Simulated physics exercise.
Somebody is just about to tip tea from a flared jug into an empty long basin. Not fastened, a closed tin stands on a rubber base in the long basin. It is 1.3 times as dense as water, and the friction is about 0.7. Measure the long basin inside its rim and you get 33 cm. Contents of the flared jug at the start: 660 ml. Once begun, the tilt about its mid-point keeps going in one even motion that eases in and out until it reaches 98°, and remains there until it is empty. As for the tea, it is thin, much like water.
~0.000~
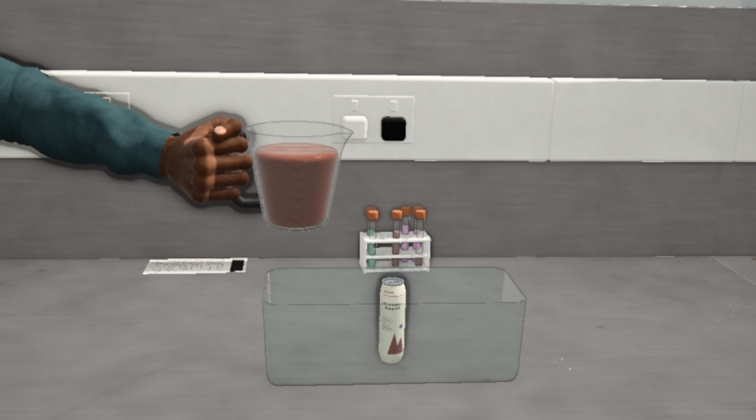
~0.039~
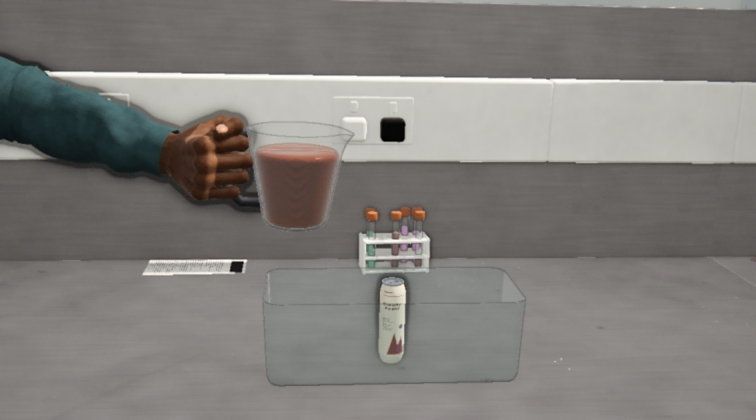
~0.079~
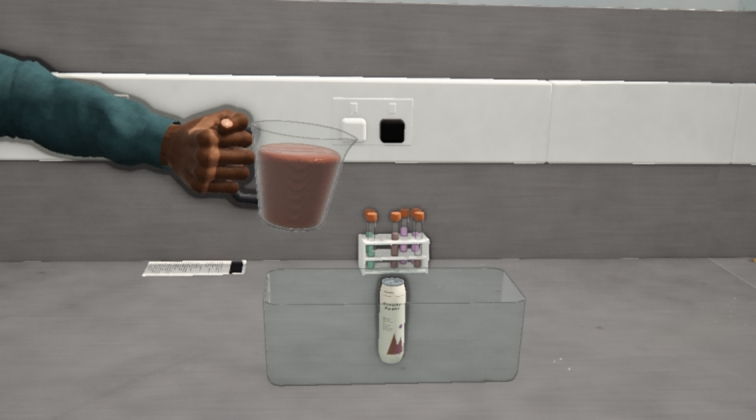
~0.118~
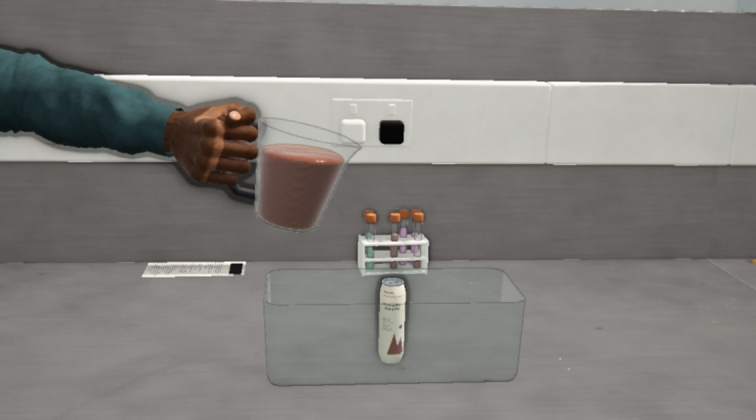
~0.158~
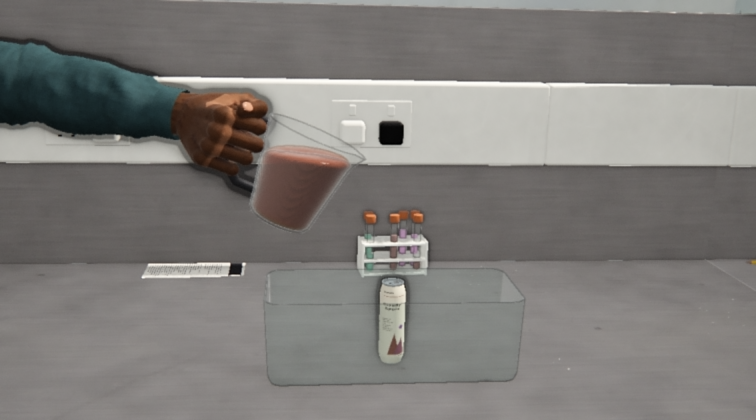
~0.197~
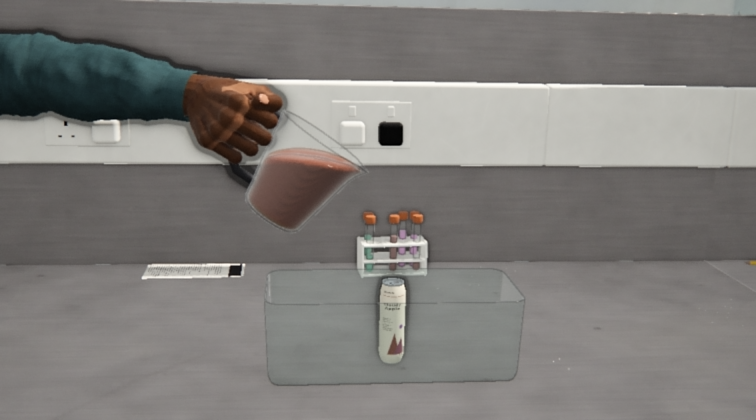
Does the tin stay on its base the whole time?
No, it tips over.
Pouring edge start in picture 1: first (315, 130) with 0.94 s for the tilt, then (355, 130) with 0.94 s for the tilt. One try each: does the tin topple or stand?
First it stays on its base; then it tips over.
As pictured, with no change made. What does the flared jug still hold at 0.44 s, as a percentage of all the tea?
Some 50 % of it is still there.
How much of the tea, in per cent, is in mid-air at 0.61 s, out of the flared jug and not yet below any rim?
18 per cent or so.
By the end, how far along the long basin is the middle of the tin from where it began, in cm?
7.5 cm.
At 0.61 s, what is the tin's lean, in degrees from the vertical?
Lean: Around 0° from upright.
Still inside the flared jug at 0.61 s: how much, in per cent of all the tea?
14 per cent or thereabouts.
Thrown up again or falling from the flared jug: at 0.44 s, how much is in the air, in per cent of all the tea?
Close to 36 per cent, I'd say.
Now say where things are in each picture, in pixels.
It leans 0°; its right rim is at (353, 131); the tea meets the walls at (253, 149) and (339, 150); the long basin's rim runs from (265, 287) to (515, 285); the tin's top is at (393, 285), in the first picture.
It leans 2°; its right rim is at (355, 133); the tea meets the walls at (254, 149) and (339, 151), in the second picture.
It leans 6°; its right rim is at (358, 138); the tea meets the walls at (257, 148) and (342, 153), in the third picture.
It leans 13°; its right rim is at (362, 146); the tea meets the walls at (261, 147) and (346, 156), in the fourth picture.
It leans 23°; its right rim is at (367, 158); the tea meets the walls at (264, 151) and (352, 160), in the fifth picture.
It leans 34°; its right rim is at (369, 171); the tea meets the walls at (263, 162) and (358, 163), in the sixth picture.
By 0.44 s the tilt is 95° and 51 per cent is still to pour; the tin stands where it began.
By 0.61 s the tilt is 98° and 13 per cent is still to pour; the tin stands where it began.
By 0.79 s the tilt is 98° and 2 per cent is still to pour; the tin leans 28°.
By 0.99 s the tilt is 98° and 0 per cent is still to pour; the tin lies on its side.
At rest the tin lies on its side.
